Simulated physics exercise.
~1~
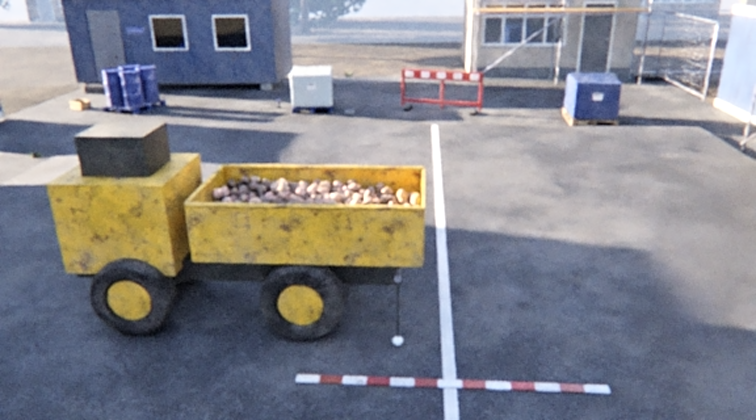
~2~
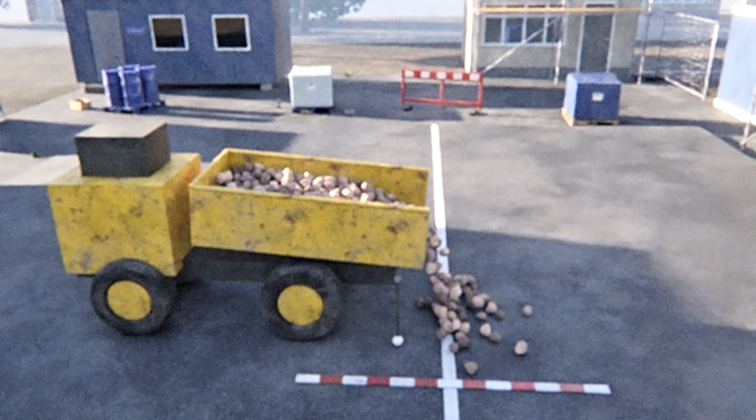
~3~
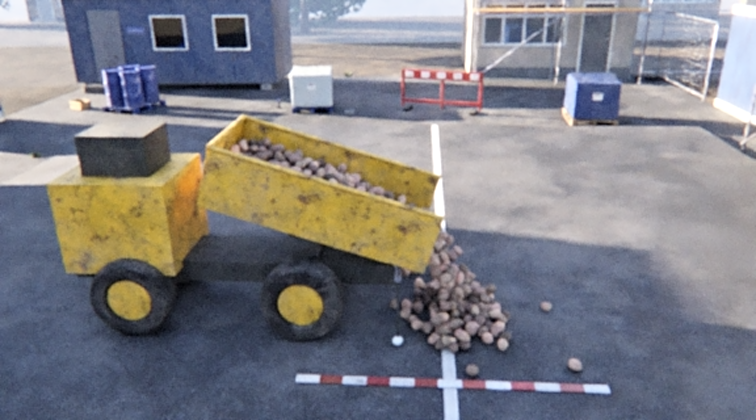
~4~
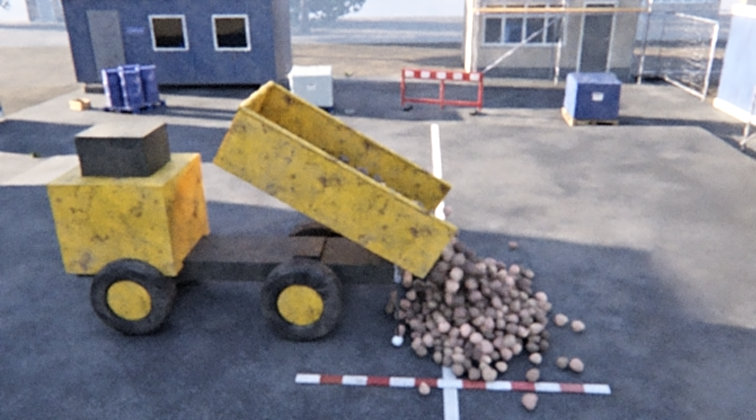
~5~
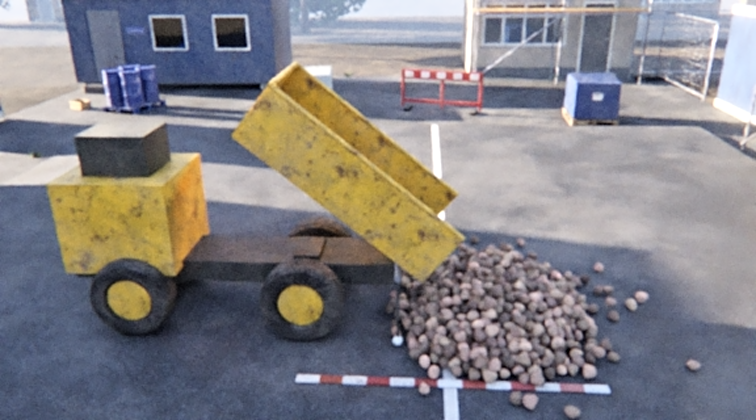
A boxy yellow tipping truck stands side-on at the left of a grey paved yard, its open bed loaded with round brownish stones, seen from slightly above. A white line crosses the ground behind it, with a red-and-white striped staff in front and dark blue and pale buildings beyond. The bed's front end rises, and stones begin spilling off its right end onto the line. As it tilts more steeply, they pour into a growing heap. Finally the bed stands steeply raised and looks empty, with a broad pile lying mostly right of the line and a few stray stones beyond.
